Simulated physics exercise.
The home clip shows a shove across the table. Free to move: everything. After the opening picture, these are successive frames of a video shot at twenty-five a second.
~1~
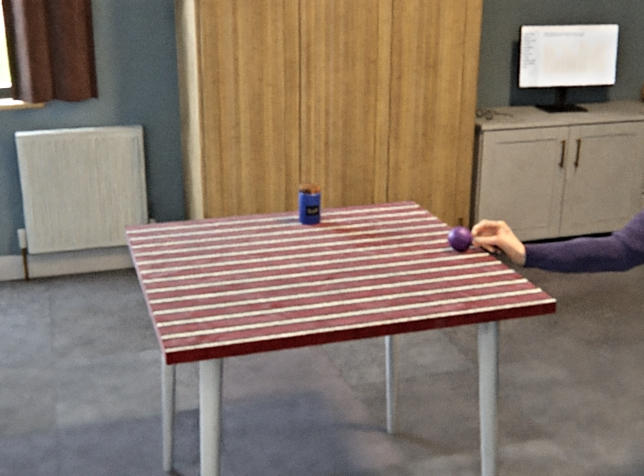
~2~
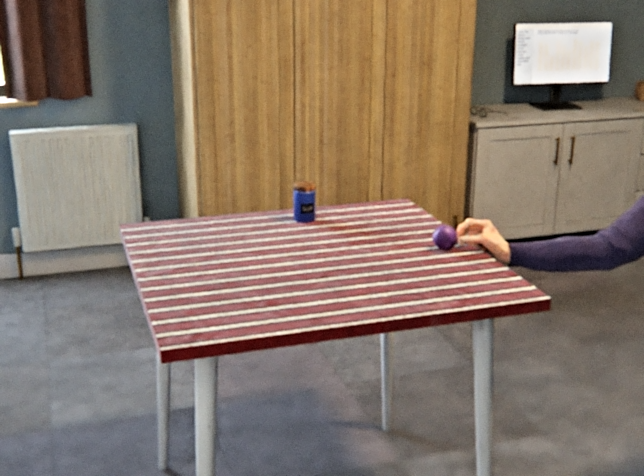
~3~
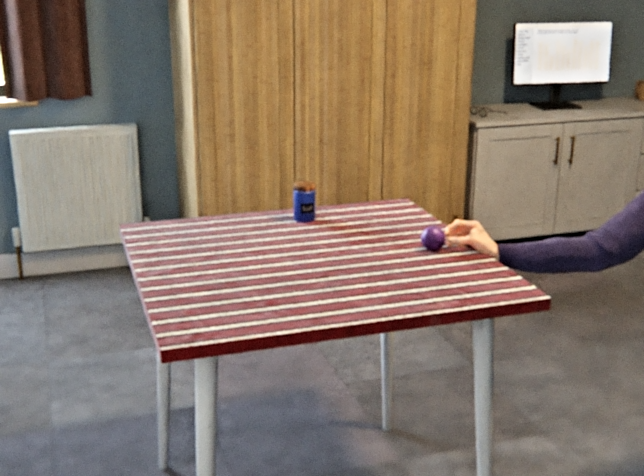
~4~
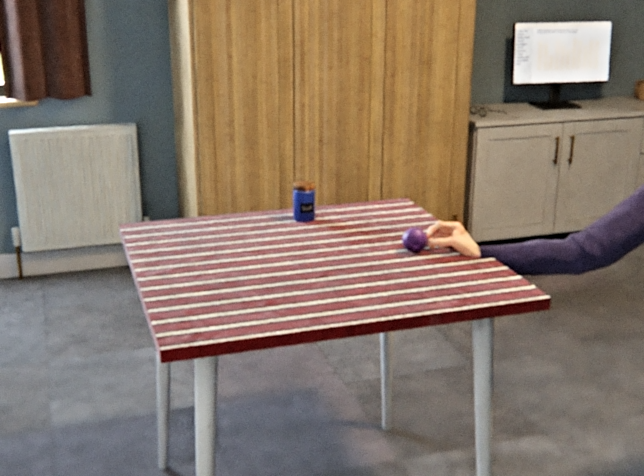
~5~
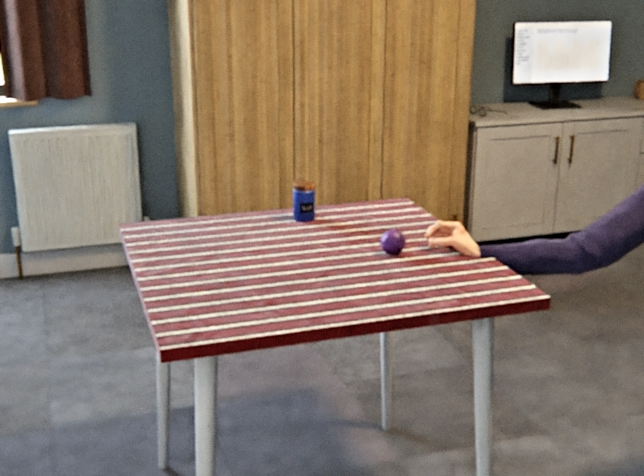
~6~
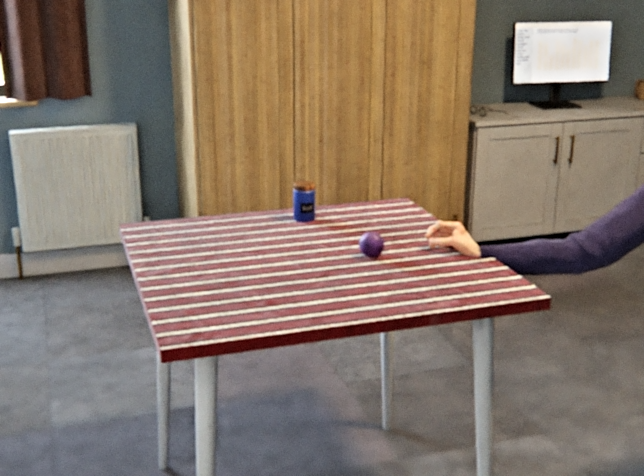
To begin with, a hand at the right holds a purple ball at the edge of a red-and-white striped table, with a blue container near the back. The hand pushes the ball leftward, then stays behind as the ball rolls on alone across the stripes toward the middle.
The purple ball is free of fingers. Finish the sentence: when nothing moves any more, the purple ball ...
... is no longer on the table.
Then, 0.30 s after the last picture, purple ball rolled well along near (204, 263).
Then, 0.70 s after the last picture, purple ball now off the table.
By the end, off the table, purple ball.
